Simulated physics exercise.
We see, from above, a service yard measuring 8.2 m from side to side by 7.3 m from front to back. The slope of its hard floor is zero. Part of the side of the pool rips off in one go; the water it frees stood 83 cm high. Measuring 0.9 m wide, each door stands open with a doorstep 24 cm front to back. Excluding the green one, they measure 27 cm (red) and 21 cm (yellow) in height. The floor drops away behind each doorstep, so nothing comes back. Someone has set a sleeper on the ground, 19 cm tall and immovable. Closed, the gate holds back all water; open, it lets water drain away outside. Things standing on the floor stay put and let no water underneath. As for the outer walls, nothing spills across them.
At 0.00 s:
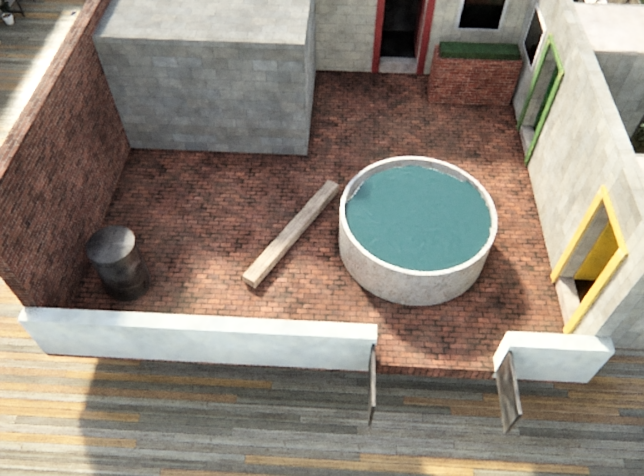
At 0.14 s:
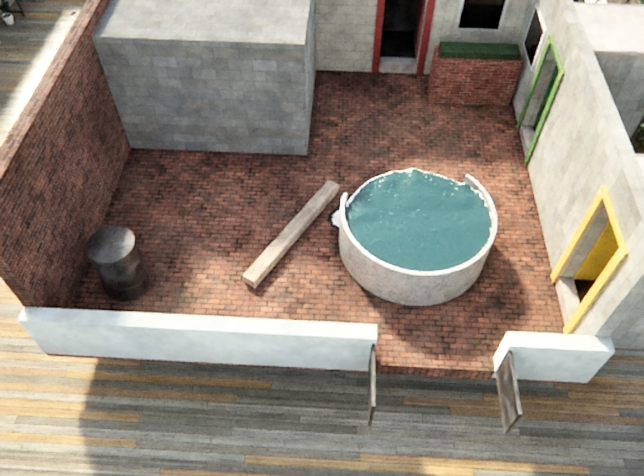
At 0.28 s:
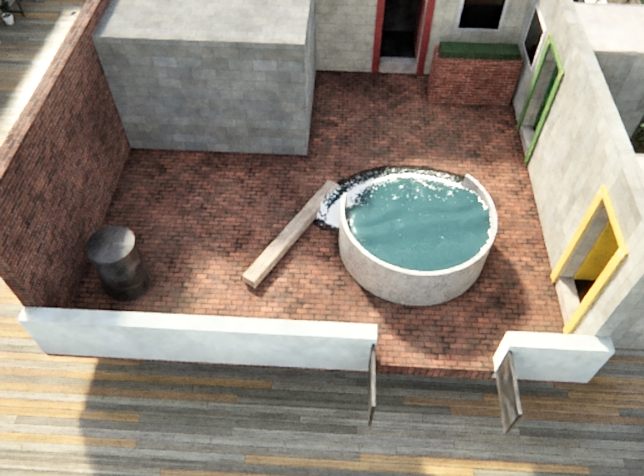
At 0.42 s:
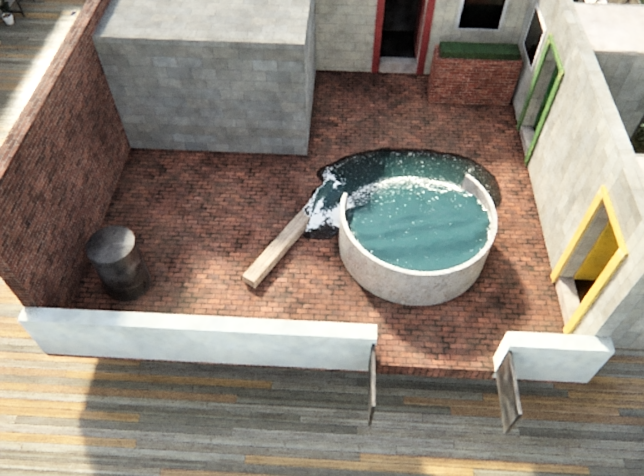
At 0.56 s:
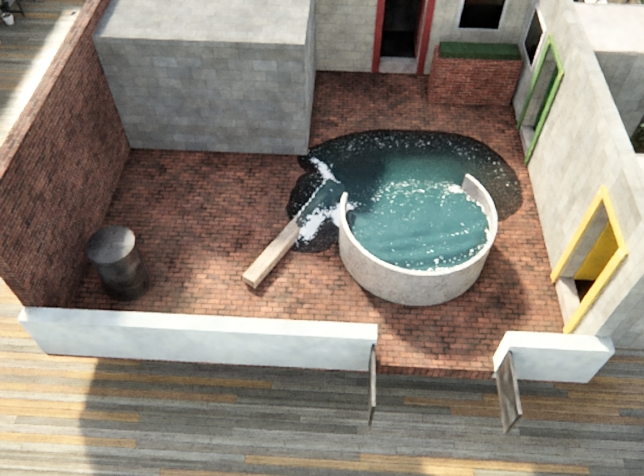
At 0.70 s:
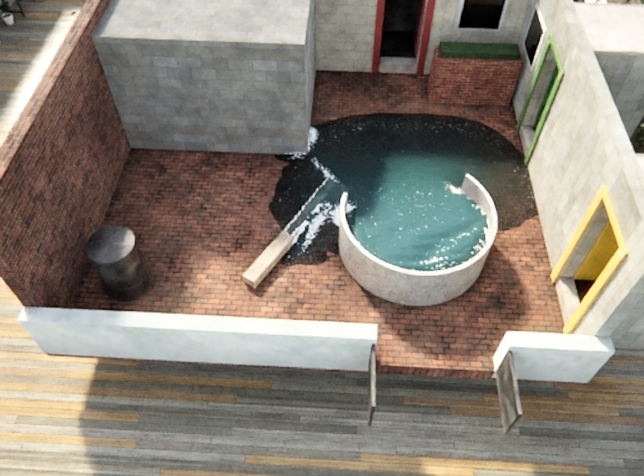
Water bursts through the far side of a round pool and spreads across the brick floor.
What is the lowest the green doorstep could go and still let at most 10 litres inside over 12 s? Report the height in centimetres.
About 16 cm.
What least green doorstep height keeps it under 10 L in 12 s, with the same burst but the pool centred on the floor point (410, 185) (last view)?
About 20 centimetres.
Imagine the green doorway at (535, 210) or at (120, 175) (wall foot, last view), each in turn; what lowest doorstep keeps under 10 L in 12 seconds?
First place around 11.5 cm, second around 10.5 cm.
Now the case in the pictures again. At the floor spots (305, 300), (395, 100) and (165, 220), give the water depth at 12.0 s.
Around 8 cm, 7 cm and 7 cm.
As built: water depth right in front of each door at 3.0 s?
Red door 36 cm, green door 16 cm, yellow door 0 cm.
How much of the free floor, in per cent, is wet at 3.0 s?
Some 60 in a hundred.
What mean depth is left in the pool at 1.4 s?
Mean depth: Approx. 39 cm.
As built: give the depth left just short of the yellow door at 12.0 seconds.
Some 10.0 centimetres.
After 1.4 s water covers 50 % of the floor, deepest (54 cm) near (320, 72); 15 cm at the green door, 0 litres in over its 17 cm doorstep.
After 3.0 s water covers 60 % of the floor, deepest (40 cm) near (465, 78); 16 cm at the green door, 2 litres in over its 17 cm doorstep.
After 12.0 s water covers 95 % of the floor, deepest (14 cm) near (373, 192); 8 cm at the green door, 4 litres in over its 17 cm doorstep.
At the green door as built, the water arrived by 0.8 s and peaked near 18 cm at 5.2 s.
With a doorstep of 13 cm, 35 litres would have come in within the 12 s; with 17.5 cm, 3 litres. So under 10 litres takes about 16 cm.
